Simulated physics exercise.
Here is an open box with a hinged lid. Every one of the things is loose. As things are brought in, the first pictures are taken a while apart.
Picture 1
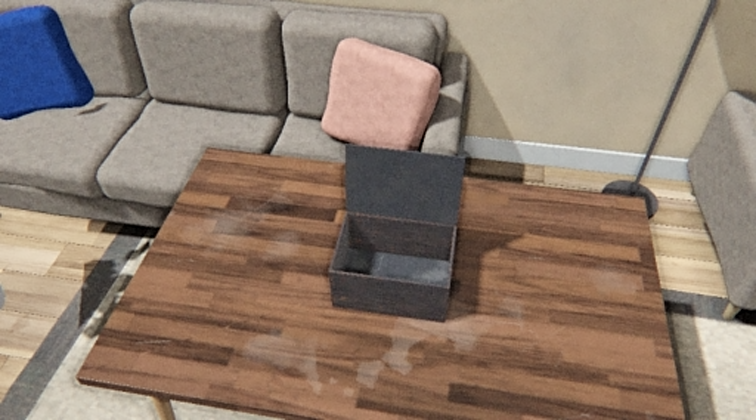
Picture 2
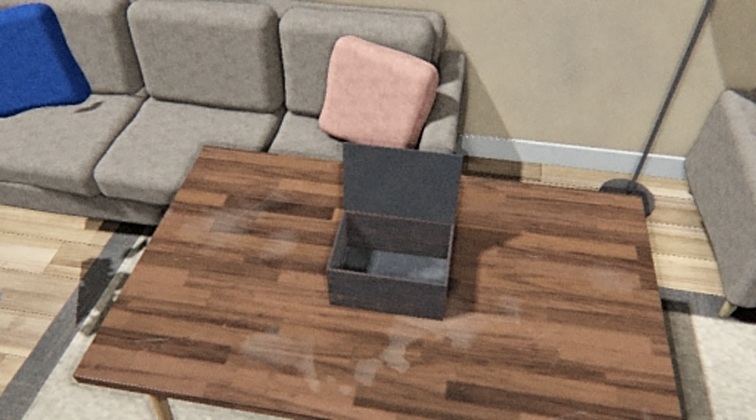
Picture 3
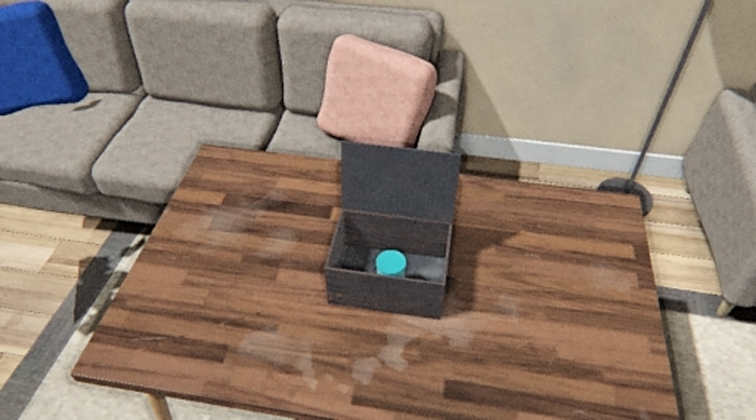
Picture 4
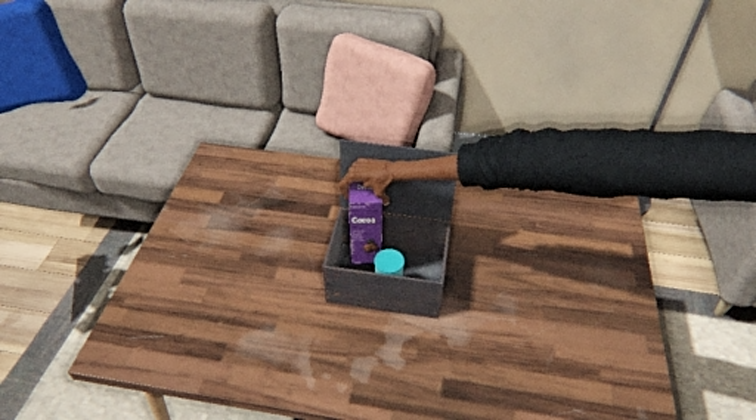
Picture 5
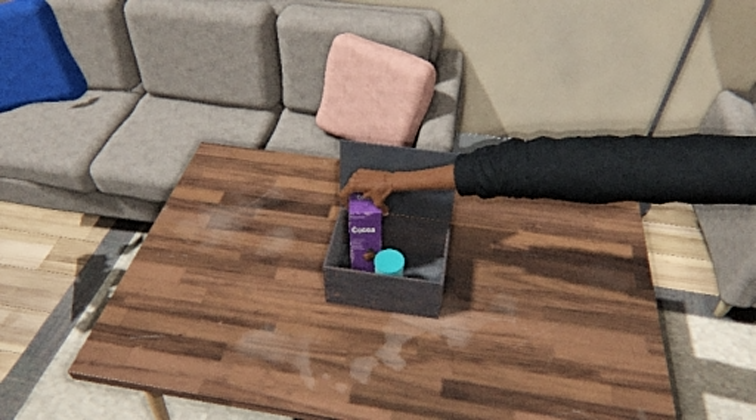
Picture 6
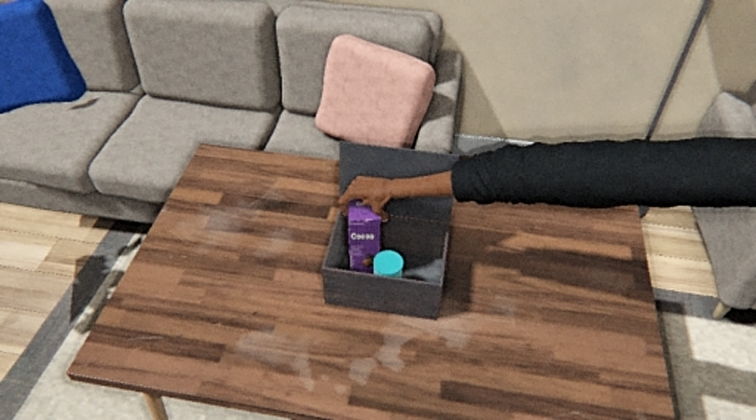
The clip shows an open dark box on a wooden table, empty at first, then with a round turquoise item inside. A hand reaches in from the right and lowers a purple cocoa carton into the box beside it.
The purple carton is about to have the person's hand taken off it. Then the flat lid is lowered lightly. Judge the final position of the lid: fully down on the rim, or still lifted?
Remains up.
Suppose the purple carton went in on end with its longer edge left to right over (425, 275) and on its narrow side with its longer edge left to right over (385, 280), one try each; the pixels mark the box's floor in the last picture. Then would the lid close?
The lid is blocked with the first placement and settles down with the second.
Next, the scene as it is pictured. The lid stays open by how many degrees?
Near 65°.
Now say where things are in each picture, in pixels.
In the first picture, the last thing is not in view yet.
In the second picture, the last thing is not in view yet.
In the third picture, the last thing is not in view yet.
The fourth picture shows still above its spot; purple carton (366, 223).
The fifth picture shows still above its spot; purple carton (366, 232).
The sixth picture shows in place under the hand; purple carton (365, 238).
Then, 1.10 s later than the last frame, lid starting down.
Then, 1.40 s later than the last frame, lid 75° above the rim.
When it is over, lid 65° above the rim; left askew, purple carton; turquoise tin as before. End places, in pixels of the last picture, purple carton near (365, 241).
